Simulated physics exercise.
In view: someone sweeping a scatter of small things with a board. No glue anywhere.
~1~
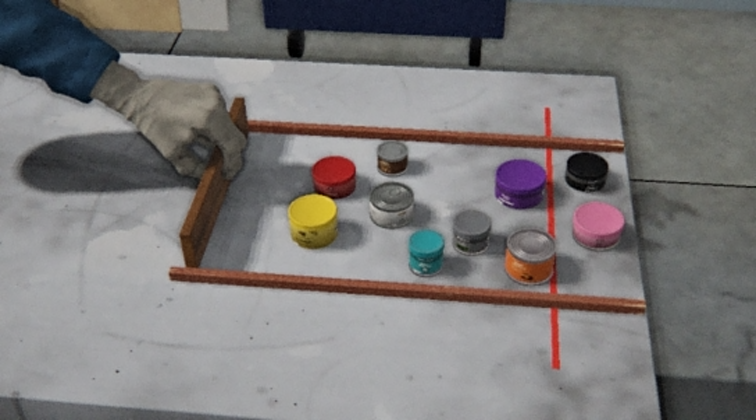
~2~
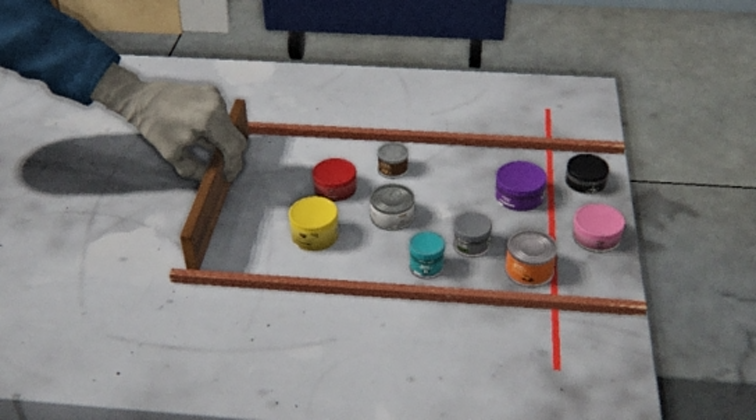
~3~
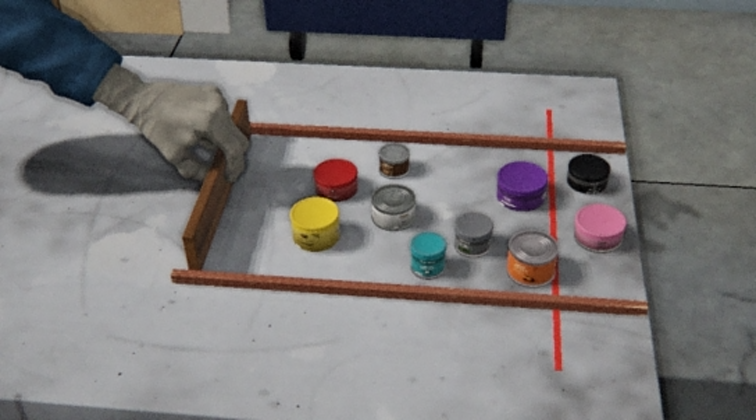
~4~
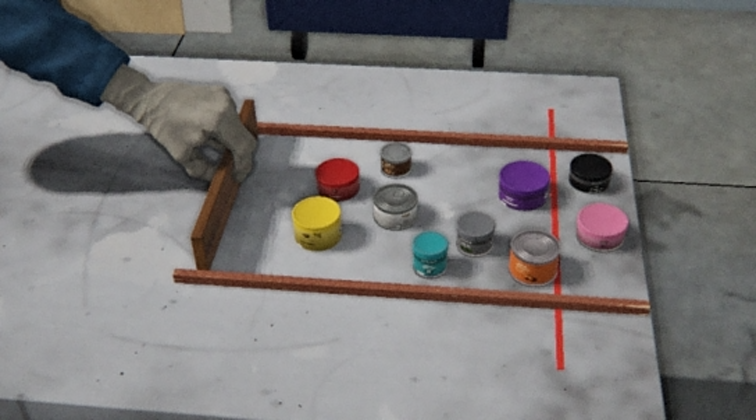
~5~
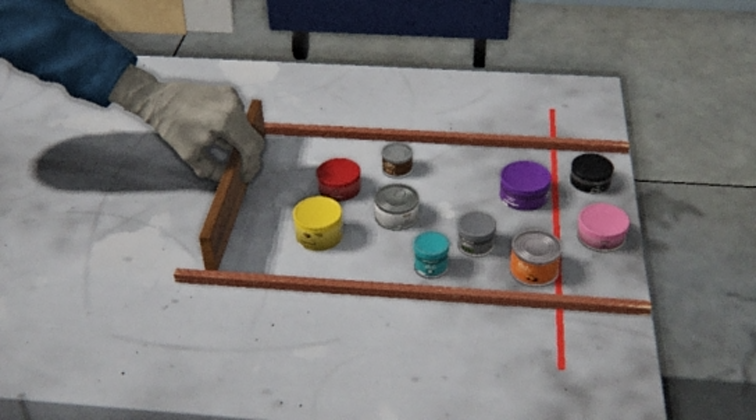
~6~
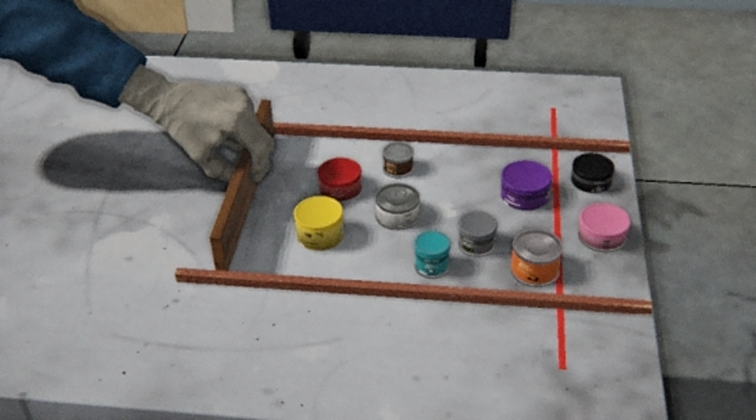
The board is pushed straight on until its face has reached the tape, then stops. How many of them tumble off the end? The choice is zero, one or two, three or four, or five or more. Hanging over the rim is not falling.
Here the number that fall off is one or two.
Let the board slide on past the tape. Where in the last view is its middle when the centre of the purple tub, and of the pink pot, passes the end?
For the purple tub at (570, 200), for the pink pot at (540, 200).
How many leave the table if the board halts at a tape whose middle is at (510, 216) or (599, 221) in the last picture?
In that order 0 and 5.
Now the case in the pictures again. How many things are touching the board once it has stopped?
The number is 5.
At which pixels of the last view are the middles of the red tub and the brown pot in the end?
Near (579, 190) and (572, 166).
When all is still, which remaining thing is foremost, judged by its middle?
That is the purple tub.
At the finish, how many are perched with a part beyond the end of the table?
The number is 1.
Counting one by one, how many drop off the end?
It comes to 1.
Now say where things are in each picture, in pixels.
In the first picture, pink pot (598, 227); black tub (586, 172); orange pot (530, 257); board (218, 178); tape (551, 218).
In the second picture, black tub (587, 174); purple tub (521, 186).
In the third picture, orange pot (532, 259); brown pot (394, 161).
In the fourth picture, pink pot (602, 228); white pot (396, 207).
In the fifth picture, black tub (591, 174); yellow tub (319, 224).
In the sixth picture, pink pot (604, 228); black tub (592, 173); orange pot (536, 258); board (245, 181); tape (557, 219).
Early on, none off yet; pink pot at rest near (604, 228); black tub at rest near (592, 173); orange pot at rest near (536, 258).
Finally, the number that fall off is one or two; lost, pink pot.
